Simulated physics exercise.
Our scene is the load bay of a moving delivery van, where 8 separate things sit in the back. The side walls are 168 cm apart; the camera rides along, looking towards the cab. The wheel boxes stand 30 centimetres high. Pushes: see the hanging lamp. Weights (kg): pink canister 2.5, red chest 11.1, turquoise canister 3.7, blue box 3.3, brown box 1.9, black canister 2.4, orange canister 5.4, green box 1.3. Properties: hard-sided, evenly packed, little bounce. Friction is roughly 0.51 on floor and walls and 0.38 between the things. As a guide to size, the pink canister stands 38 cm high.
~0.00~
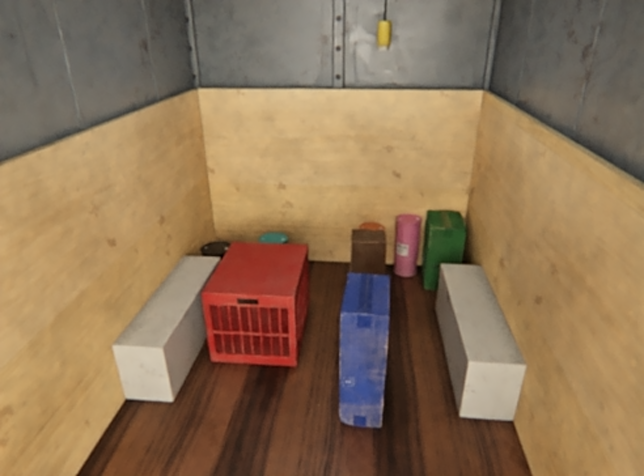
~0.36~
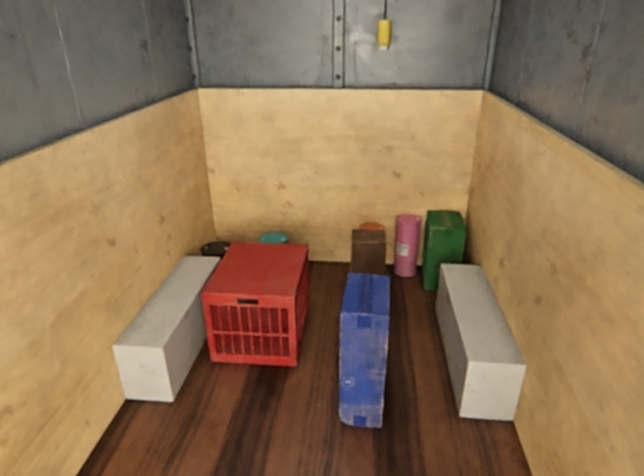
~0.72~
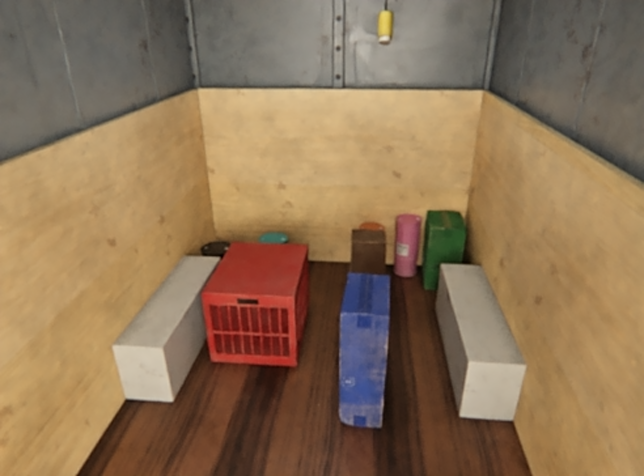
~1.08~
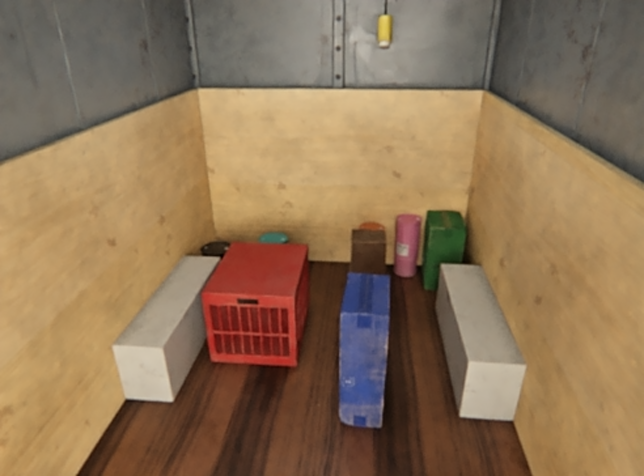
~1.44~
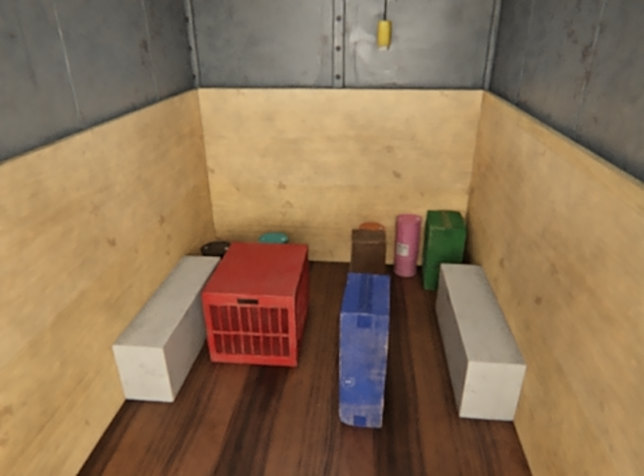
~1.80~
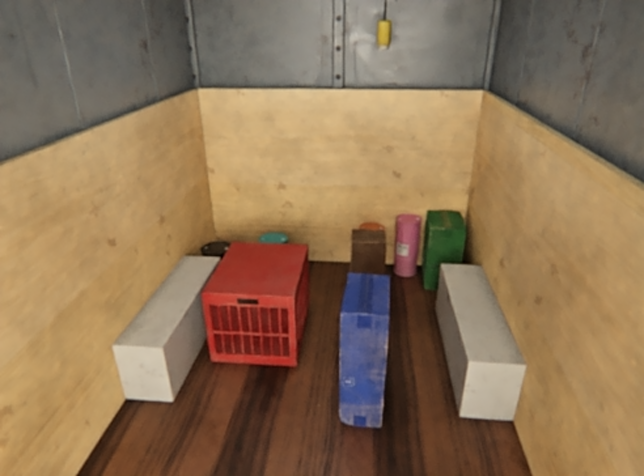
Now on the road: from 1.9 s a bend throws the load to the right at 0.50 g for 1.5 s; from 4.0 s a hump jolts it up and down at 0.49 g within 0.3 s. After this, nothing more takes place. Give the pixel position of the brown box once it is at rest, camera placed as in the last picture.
(402, 273).
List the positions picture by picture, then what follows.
Steady run; brown box (367, 272); pink canister (407, 245), in the first frame.
Push 0.33 g backwards; blue box (364, 349), in the second frame.
Push 0.33 g backwards, in the third frame.
Push 0.29 g backwards; green box (442, 250); pink canister (407, 245), in the fourth frame.
Steady run; red chest (262, 300), in the fifth frame.
Steady run; brown box (367, 272); blue box (364, 349), in the sixth frame.
Around 2.50 s, push 0.50 g right; brown box at 13° to upright near (377, 270); blue box at 27° to upright; pink canister at 10° to upright.
Around 2.70 s, push 0.50 g right; brown box at 46° to upright near (402, 273); blue box at 47° to upright; pink canister at 11° to upright.
Finally (4.9 s), on their side or leaning hard in the back, blue box and brown box; the other 6 still in place (within 15 cm). In the last view, brown box near (402, 273).
